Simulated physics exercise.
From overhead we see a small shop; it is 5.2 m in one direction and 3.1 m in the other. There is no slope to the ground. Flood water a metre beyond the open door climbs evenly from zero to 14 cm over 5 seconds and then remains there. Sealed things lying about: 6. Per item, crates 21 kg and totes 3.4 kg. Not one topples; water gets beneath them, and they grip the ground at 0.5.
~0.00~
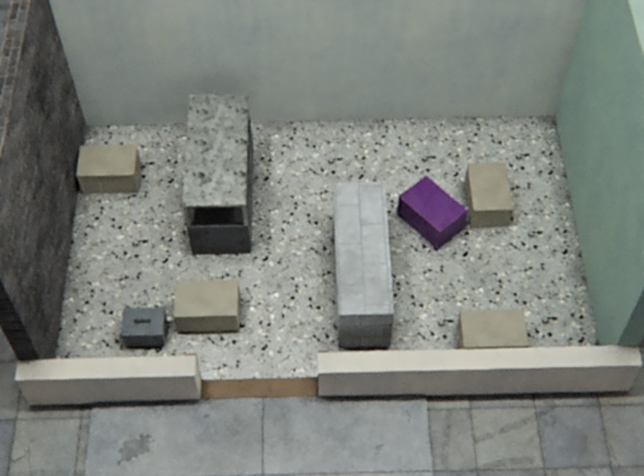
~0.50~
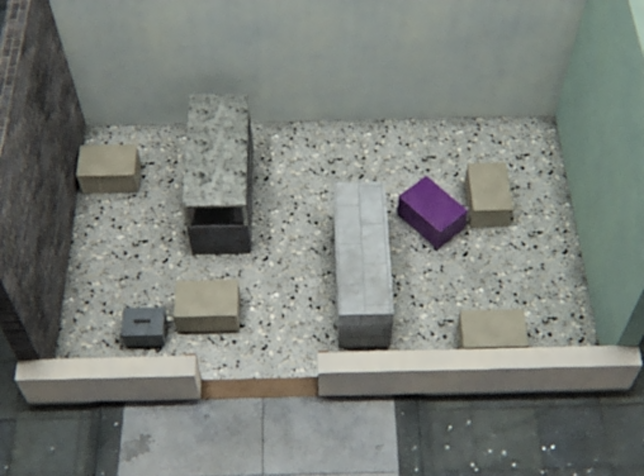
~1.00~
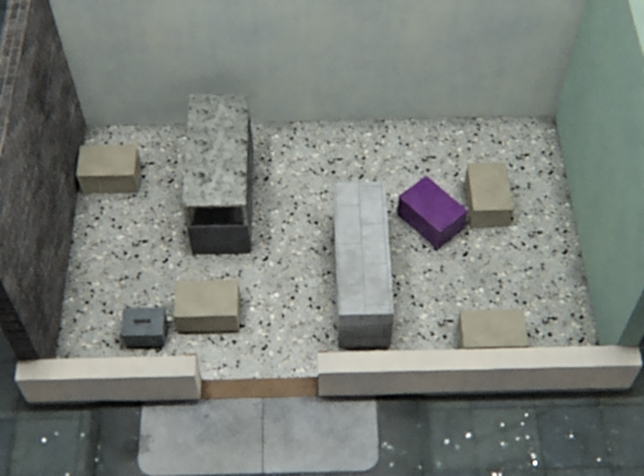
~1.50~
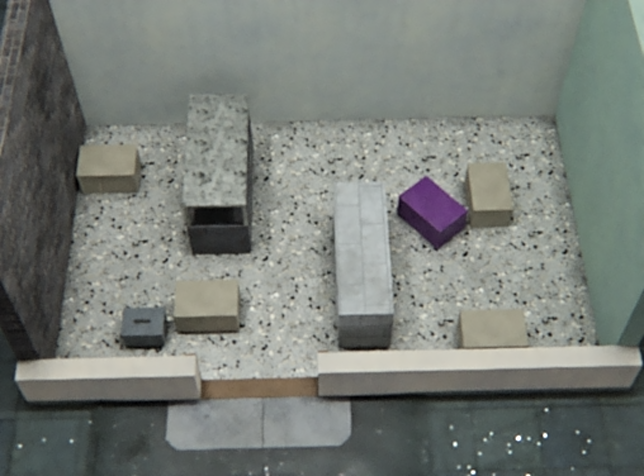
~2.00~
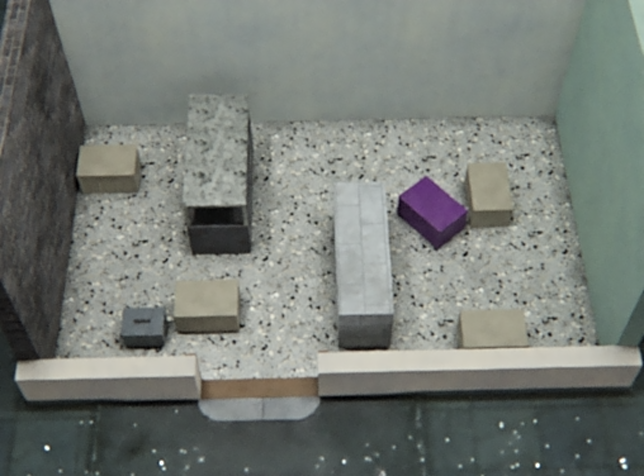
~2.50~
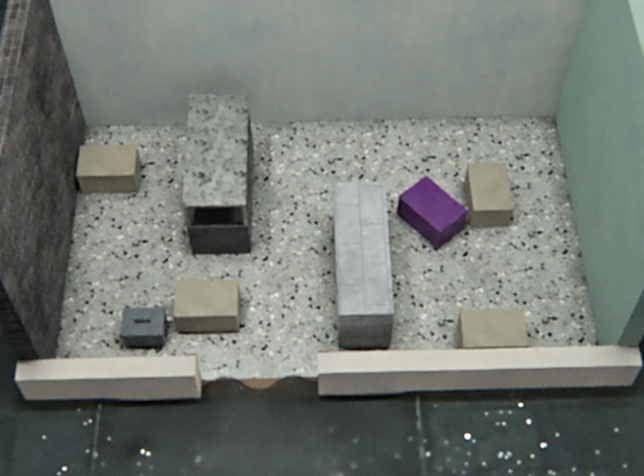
In the video, dark, glinting water spreads over the paving in front of a small walled shop, shrinking the pale dry patch at its doorway until it is covered, while the purple crate and other boxes inside stay still.
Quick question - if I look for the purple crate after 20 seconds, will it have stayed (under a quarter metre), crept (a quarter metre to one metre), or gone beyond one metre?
My guess: It's basically where it started.
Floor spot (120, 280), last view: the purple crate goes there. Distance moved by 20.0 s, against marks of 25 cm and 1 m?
Outcome - it covers a small distance.
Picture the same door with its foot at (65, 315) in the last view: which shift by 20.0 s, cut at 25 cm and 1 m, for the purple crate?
The purple crate would stay roughly in place.
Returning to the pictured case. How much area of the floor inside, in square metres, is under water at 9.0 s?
Close to 10.5 m2, I'd say.
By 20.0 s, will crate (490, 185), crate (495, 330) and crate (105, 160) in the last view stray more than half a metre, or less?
Well, in sequence it's lower, lower, greater.
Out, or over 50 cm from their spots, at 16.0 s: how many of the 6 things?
Result: 2.
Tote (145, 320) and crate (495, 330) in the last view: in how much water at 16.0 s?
Close to 8 and 6 centimetres.
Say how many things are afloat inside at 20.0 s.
At that time the total is 3.
After 4.0 s the purple crate is near (433, 203), 0.0 m from its start, aground; 0 afloat.
After 9.0 s the purple crate is near (433, 203), 0.0 m from its start, aground; 0 afloat.
After 16.0 s the purple crate is near (433, 203), 0.0 m from its start, aground; 3 afloat.
After 20.0 s the purple crate is near (433, 203), 0.0 m from its start, aground; 3 afloat.
